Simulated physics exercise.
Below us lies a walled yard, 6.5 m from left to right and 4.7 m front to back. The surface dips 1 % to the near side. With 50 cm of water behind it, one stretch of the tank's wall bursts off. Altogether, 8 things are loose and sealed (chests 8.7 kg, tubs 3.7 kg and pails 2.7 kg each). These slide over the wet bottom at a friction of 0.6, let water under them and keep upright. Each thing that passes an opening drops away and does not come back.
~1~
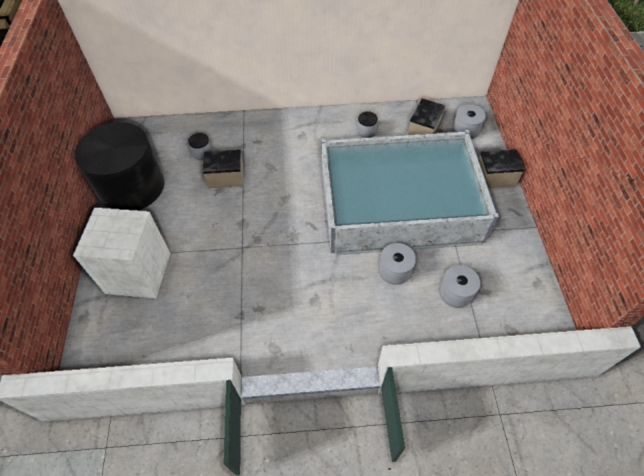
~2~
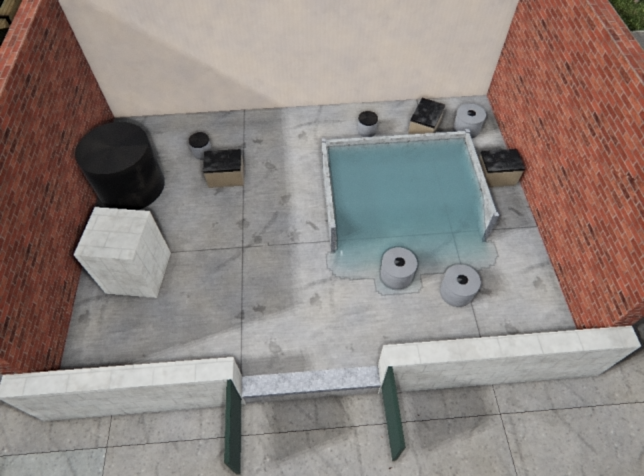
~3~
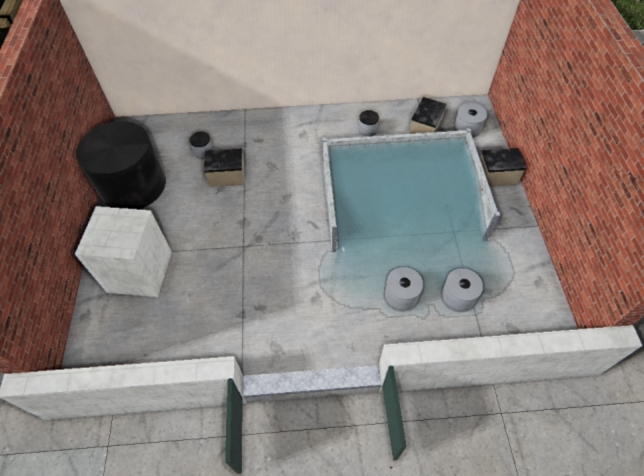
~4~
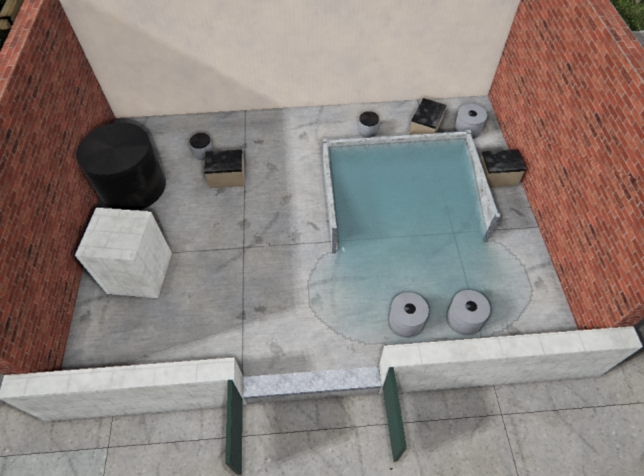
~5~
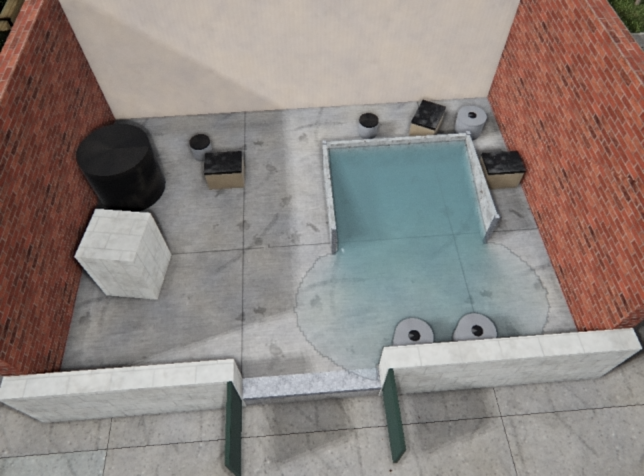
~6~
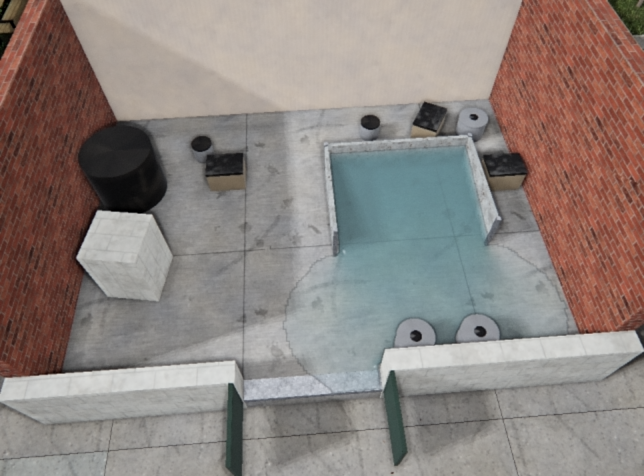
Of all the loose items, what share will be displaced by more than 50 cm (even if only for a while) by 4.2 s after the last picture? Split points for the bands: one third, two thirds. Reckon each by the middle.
It reaches a third but not two thirds.
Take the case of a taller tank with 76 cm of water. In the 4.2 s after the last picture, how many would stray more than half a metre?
So the tally would be 6.
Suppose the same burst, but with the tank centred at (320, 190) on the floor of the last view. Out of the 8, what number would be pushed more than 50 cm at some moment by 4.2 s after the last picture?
That would give 3.
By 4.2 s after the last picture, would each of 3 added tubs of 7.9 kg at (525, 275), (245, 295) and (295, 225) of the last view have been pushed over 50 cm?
Above, below, below.
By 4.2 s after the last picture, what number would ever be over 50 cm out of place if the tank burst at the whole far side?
That would give 6.
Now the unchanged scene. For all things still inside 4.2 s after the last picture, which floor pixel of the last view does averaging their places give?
(338, 158).
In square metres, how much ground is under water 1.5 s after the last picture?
The covered patch comes to about 11.0 m2.
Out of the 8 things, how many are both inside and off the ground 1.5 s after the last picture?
Total: 2.
Then, 0.4 s after the last picture 2 of 8 are over 50 cm from their spots; 2 afloat.
Then, 1.5 s after the last picture 2 of 8 are over 50 cm from their spots; 2 afloat.
Then, 2.8 s after the last picture 4 of 8 are over 50 cm from their spots; 2 afloat.
Then, 4.2 s after the last picture 4 of 8 are over 50 cm from their spots, and 4 have been at some point; 4 afloat.
